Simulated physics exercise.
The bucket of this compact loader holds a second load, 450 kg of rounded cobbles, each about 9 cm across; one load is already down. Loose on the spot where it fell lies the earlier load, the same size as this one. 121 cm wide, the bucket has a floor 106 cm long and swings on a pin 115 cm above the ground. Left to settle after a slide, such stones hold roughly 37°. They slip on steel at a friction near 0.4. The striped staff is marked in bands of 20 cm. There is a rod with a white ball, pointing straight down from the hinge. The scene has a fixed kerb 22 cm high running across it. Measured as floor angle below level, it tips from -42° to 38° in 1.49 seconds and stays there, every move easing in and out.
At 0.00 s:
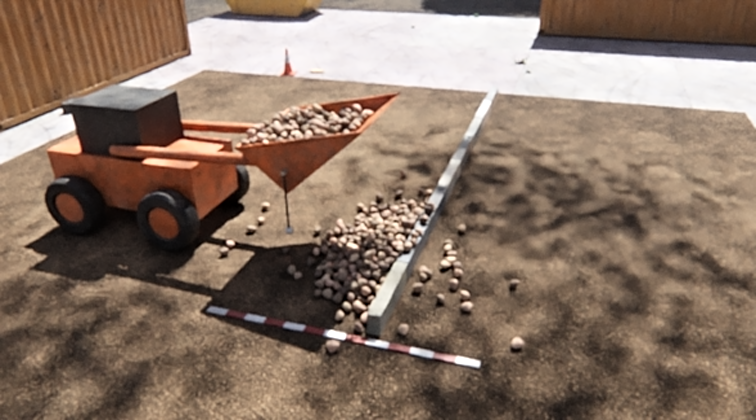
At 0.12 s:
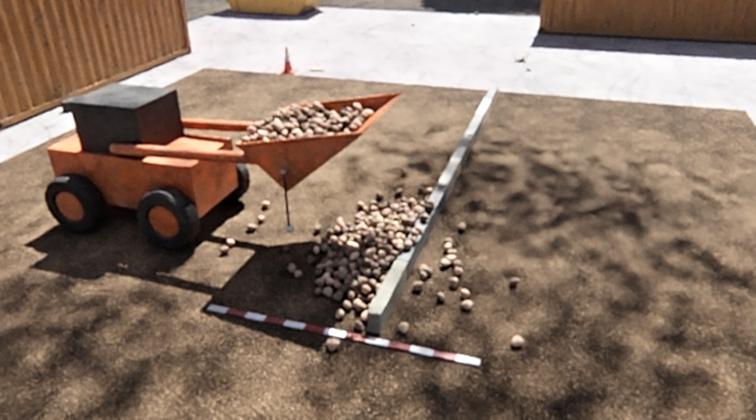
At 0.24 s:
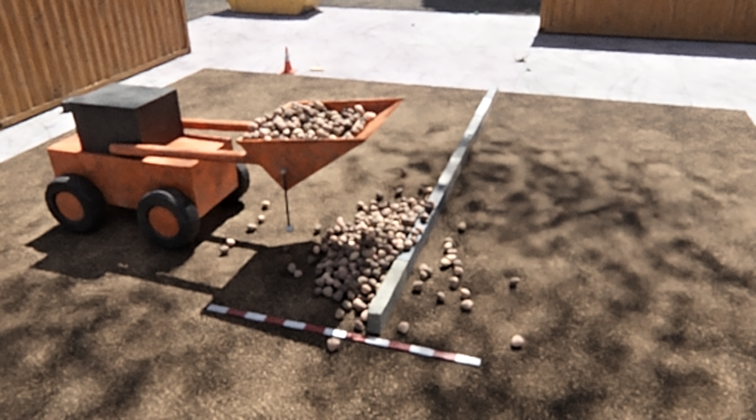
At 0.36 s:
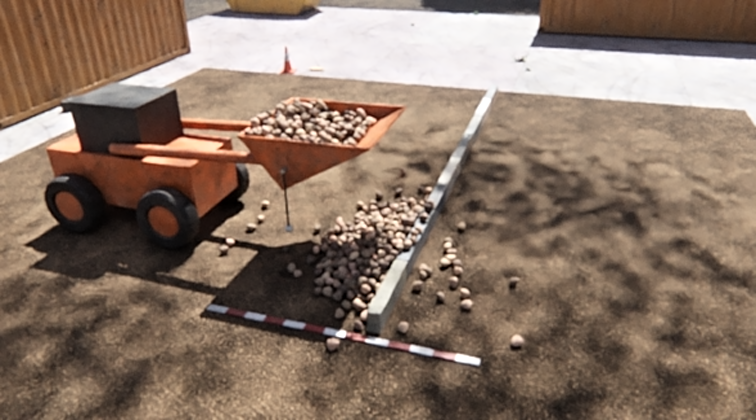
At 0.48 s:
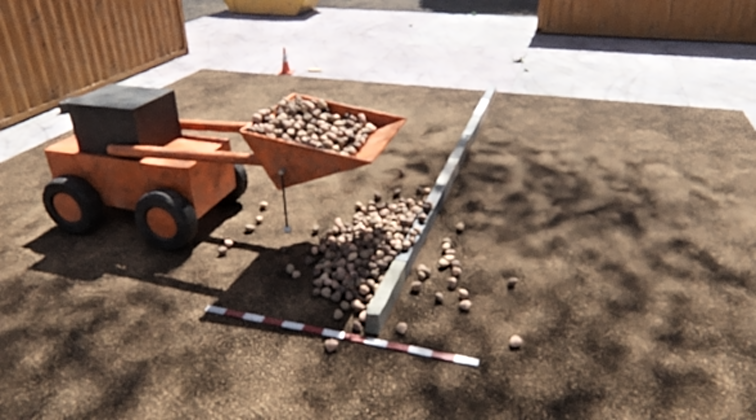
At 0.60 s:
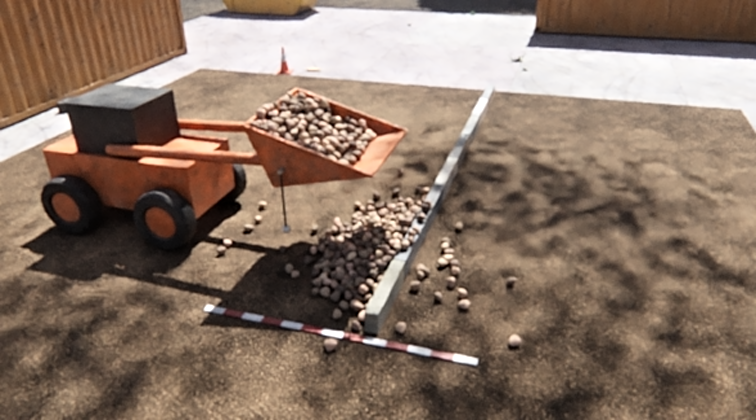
An orange loader's raised bucket, full of round brownish stones, slowly tilted forward, its front edge lowering as the stones shifted inside, while the loader and the pile below against a low kerb stayed still.
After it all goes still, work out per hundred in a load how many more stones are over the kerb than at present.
Around 30 stones per hundred.
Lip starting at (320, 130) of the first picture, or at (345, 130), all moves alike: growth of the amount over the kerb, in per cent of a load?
0 % and 10 %.
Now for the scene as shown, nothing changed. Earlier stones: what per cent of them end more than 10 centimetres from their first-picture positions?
I'd say roughly 10 per cent of them.
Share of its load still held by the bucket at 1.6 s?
It holds some 60 percent.
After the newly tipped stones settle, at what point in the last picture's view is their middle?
Centre: Approx. (389, 240).
After 1.1 s the floor is at 26°; in per cent of one load, 100 in the bucket, 97 on this side of the kerb, 4 over the kerb; the foremost stones are at (468, 290).
After 1.6 s the floor is at 38°; in per cent of one load, 58 in the bucket, 139 on this side of the kerb, 4 over the kerb; the foremost stones are at (468, 290).
After 1.9 s the floor is at 38°; in per cent of one load, 15 in the bucket, 166 on this side of the kerb, 19 over the kerb; the foremost stones are at (479, 273).
After 4.7 s the floor is at 38°; in per cent of one load, 0 in the bucket, 167 on this side of the kerb, 34 over the kerb; the foremost stones are at (540, 263). Net gain over the kerb, 30.
